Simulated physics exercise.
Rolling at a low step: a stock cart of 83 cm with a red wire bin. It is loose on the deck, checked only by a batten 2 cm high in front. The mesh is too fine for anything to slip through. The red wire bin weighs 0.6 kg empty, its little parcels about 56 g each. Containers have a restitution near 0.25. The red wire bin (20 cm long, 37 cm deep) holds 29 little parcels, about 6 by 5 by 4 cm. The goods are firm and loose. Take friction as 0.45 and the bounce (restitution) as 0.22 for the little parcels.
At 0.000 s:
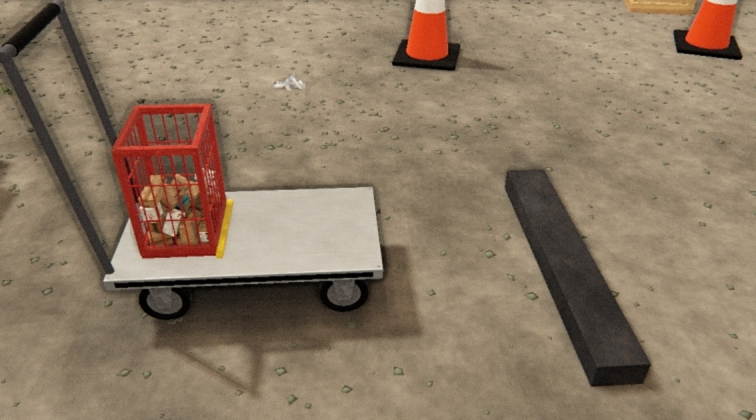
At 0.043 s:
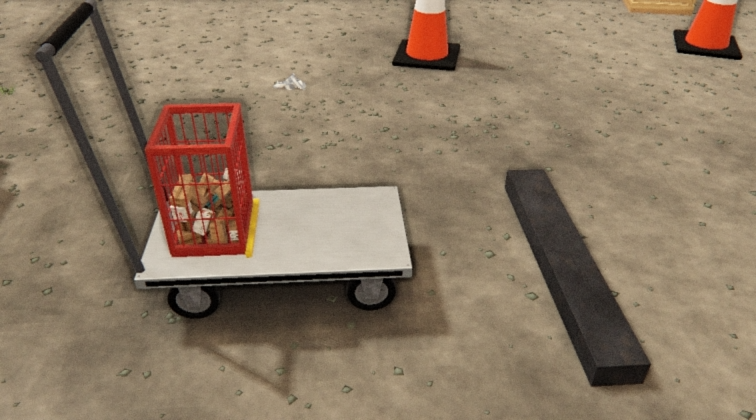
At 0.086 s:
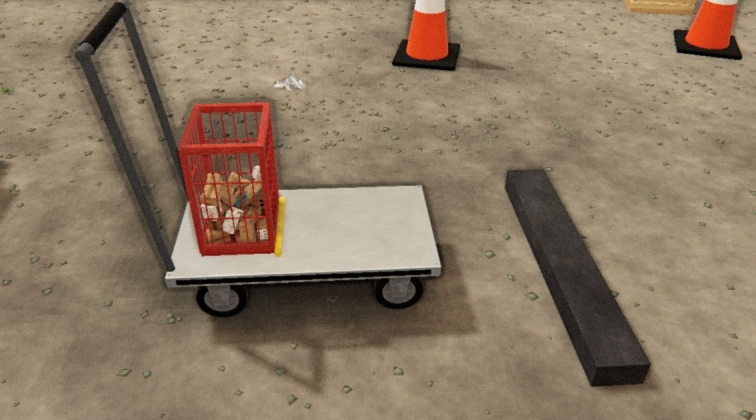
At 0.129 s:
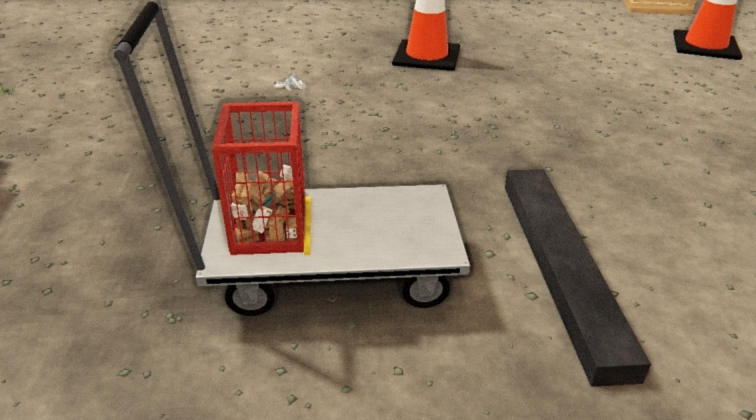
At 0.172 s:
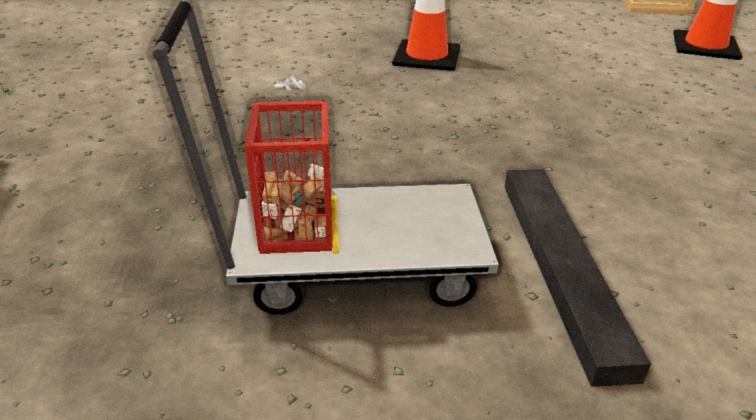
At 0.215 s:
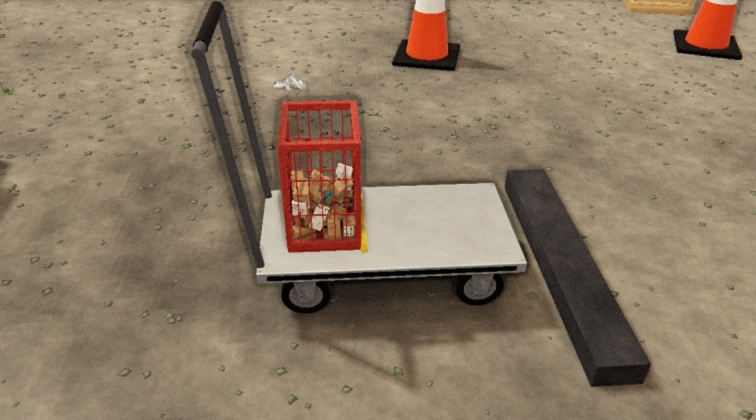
A flat cart carrying a red wire bin of small parcels rolled steadily to the right across the dirt, drawing close to a dark beam lying on the ground, while the bin stayed upright near the handle.
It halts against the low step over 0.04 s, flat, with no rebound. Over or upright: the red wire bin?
The red wire bin goes over.
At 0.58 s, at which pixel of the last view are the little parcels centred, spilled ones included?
Near (403, 188).
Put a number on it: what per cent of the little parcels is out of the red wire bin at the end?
Near 5 in a hundred.
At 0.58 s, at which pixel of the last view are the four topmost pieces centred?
Around (414, 167).
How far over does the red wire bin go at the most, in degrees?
Roughly 95°.
After 0.28 s, the jolt starts.
After 0.40 s, the red wire bin leans 21° with 0 of 29 out.
After 0.58 s, the red wire bin leans 39° with 0 of 29 out.
After 0.88 s, the red wire bin leans 49° with 0 of 29 out.
Outcome (at 1.73 s), the red wire bin is down with 1 of 29 out. Greatest lean of the red wire bin, 94°.
